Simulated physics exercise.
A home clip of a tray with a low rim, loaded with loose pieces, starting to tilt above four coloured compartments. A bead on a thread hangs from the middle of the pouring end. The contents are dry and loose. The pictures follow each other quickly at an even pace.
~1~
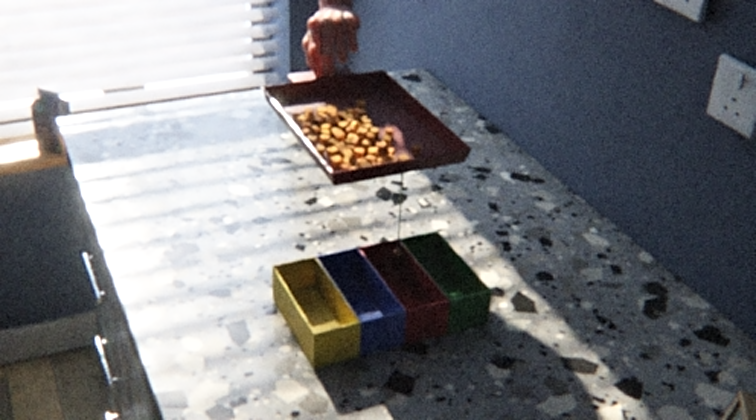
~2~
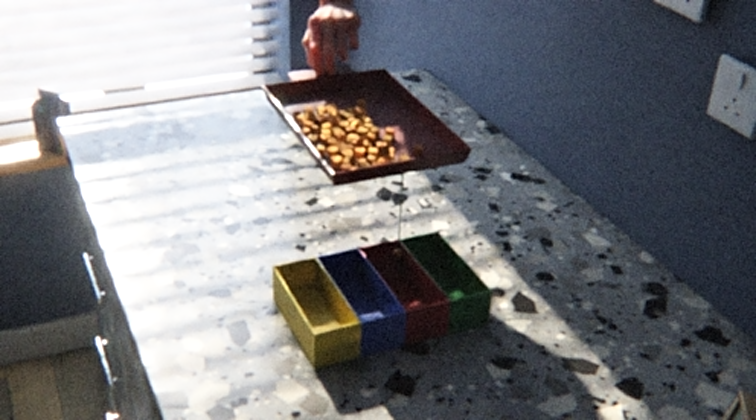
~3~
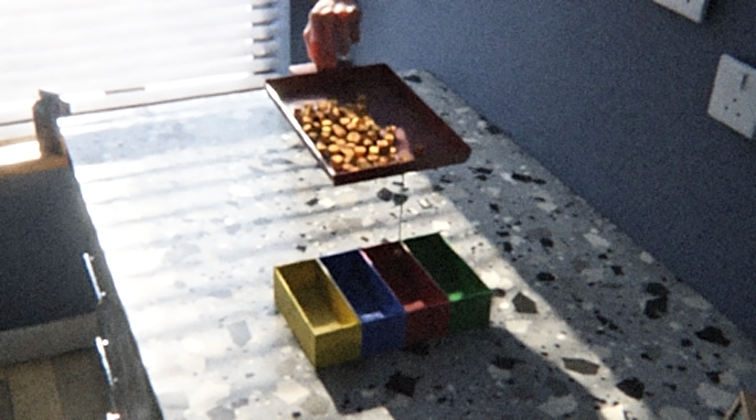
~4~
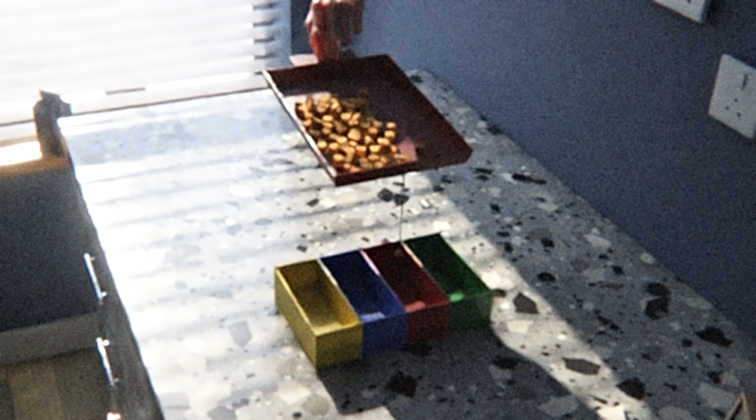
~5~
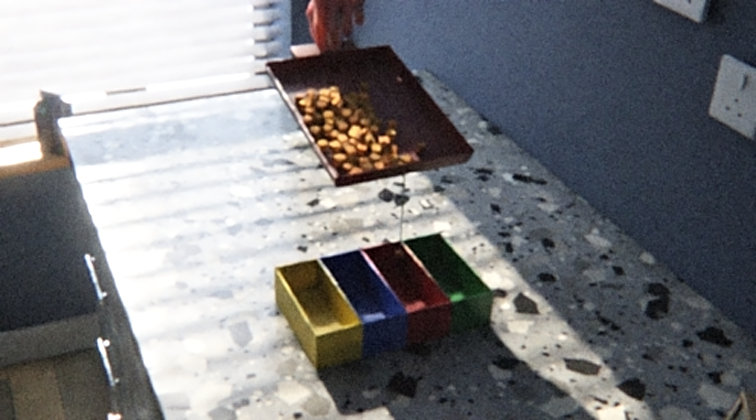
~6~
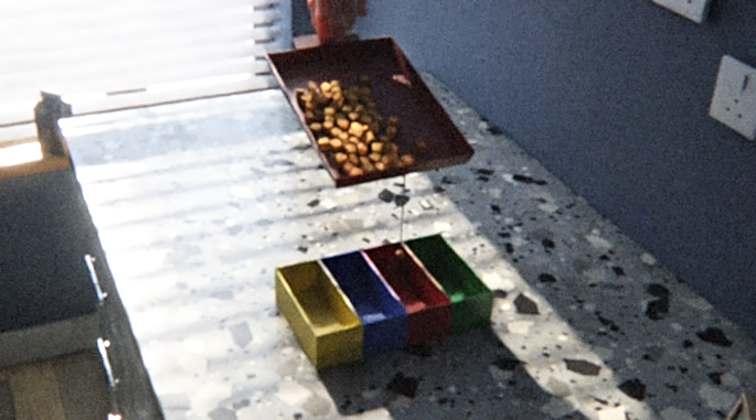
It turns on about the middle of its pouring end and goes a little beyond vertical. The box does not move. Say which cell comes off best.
It favours the blue compartment.
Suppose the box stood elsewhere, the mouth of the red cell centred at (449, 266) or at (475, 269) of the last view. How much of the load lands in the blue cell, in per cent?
In turn 30 and 20 in a hundred.
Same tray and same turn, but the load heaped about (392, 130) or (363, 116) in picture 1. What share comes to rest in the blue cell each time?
In turn 30 and 30 in a hundred.
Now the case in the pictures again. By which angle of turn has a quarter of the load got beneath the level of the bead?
Roughly 105°.
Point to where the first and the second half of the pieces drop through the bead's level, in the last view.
Early half (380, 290), late half (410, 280).
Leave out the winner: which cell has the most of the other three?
Next in line is that red cell.
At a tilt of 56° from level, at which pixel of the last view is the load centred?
At about (384, 146).
Shortly afterwards, tray tipped steeply; the whole lot on the tray.
Next, tray tipped right over; all but a few on the tray; only a few in the green cell.
Some moments later, tray tipped past a quarter turn; near half in the blue cell; near a quarter in the red cell; near a quarter in the green cell; a little in the yellow cell; a little falling or outside the box.
In the end, tray tipped past a quarter turn; near half in the blue cell; near a quarter in the red cell; near a quarter in the green cell; a little in the yellow cell; a little outside the box.
